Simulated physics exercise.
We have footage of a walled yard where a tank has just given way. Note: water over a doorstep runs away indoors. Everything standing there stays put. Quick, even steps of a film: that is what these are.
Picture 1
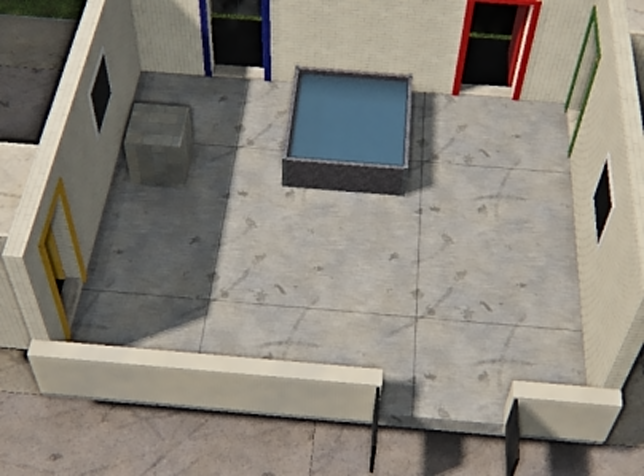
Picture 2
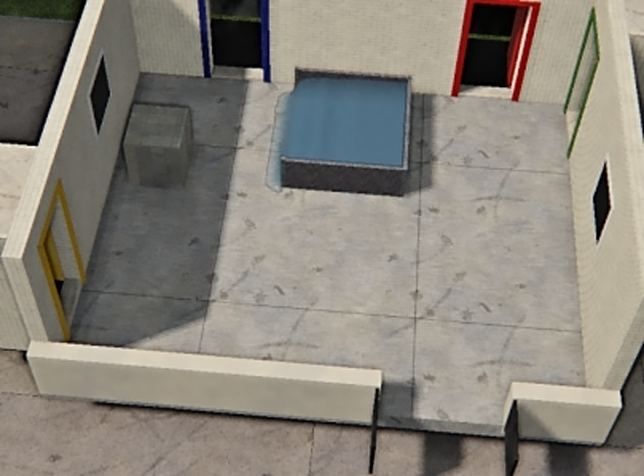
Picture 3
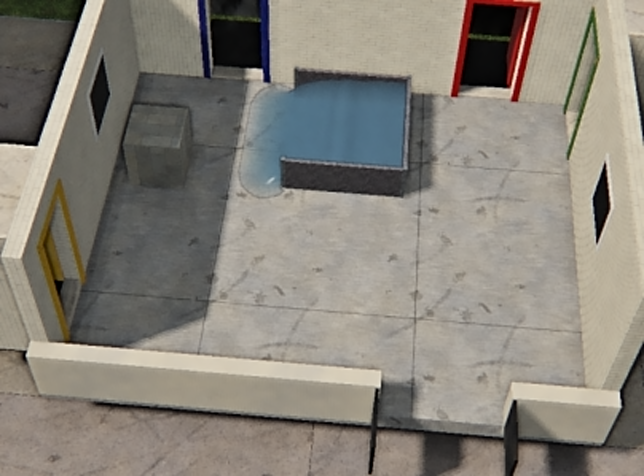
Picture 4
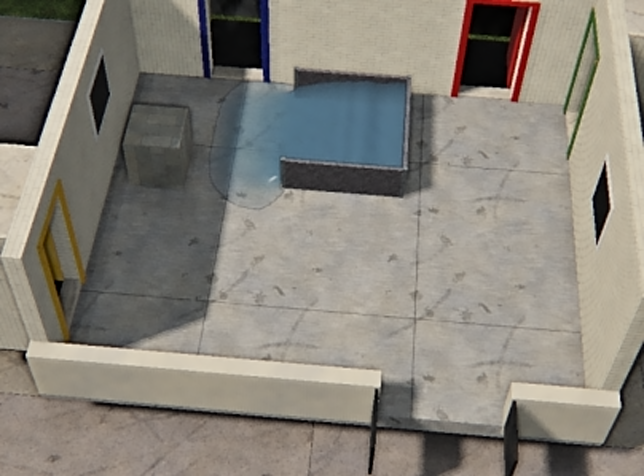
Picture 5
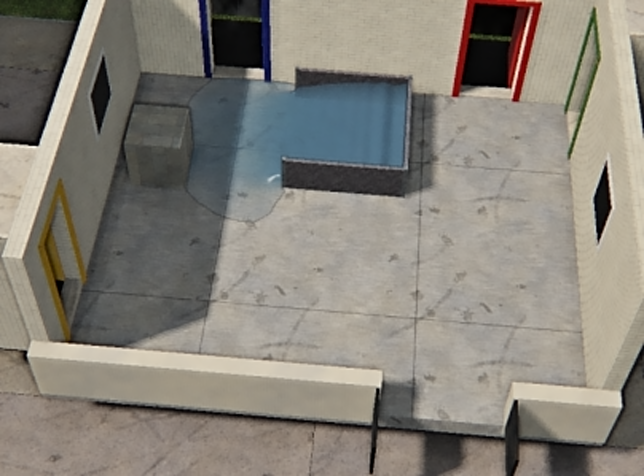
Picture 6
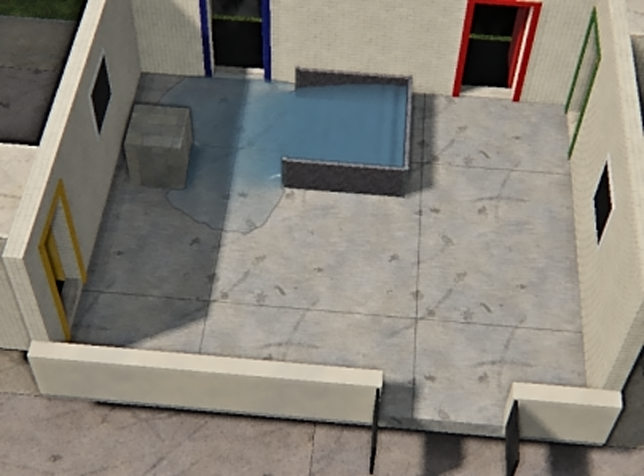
The clip opens on a walled yard with a raised tank of still blue water near the back wall. The tank's left side gives way and water pours out across the concrete floor, spreading leftward past the blue doorway, then around the gray block and toward the viewer.
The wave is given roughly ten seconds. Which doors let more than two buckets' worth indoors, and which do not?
In the end the yellow door doesn't get too much water coming through; the red door doesn't get too much water coming through; the blue door gets too much water coming through; the green door doesn't get too much water coming through.
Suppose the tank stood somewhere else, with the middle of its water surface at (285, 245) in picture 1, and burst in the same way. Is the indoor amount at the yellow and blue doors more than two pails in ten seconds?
I'd say the yellow door crosses the line but the blue door doesn't reach it.
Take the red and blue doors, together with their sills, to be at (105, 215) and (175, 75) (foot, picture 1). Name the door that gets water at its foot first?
The one in blue comes first.
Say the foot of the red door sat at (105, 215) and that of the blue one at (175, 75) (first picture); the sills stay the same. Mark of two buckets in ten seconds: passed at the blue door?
Note: Blue beats the limit.
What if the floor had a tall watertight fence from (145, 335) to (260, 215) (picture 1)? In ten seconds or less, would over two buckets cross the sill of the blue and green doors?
Record - blue: Above the line; green: Below the line.
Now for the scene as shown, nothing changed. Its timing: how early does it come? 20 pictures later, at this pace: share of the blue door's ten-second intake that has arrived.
Close to 45 percent.
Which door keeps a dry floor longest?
Result: The door marked green.
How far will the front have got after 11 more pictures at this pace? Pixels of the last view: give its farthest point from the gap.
The flood front should get to about (73, 327).
A moment on, water covers 20 % of the floor; the yellow door not reached, the red door not reached, the blue door under two buckets in, the green door not reached.
Next, water covers 30 % of the floor; the yellow door wet at the sill, nothing in, the red door not reached, the blue door over two buckets in, the green door not reached.
Then, water covers 40 % of the floor; the yellow door wet at the sill, nothing in, the red door not reached, the blue door far over two buckets in, the green door not reached.
Later, water covers 60 % of the floor; the yellow door under two buckets in, the red door wet at the sill, nothing in, the blue door far over two buckets in, the green door not reached.
In the end, water covers 80 % of the floor; the yellow door under two buckets in, the red door wet at the sill, nothing in, the blue door far over two buckets in, the green door wet at the sill, nothing in.
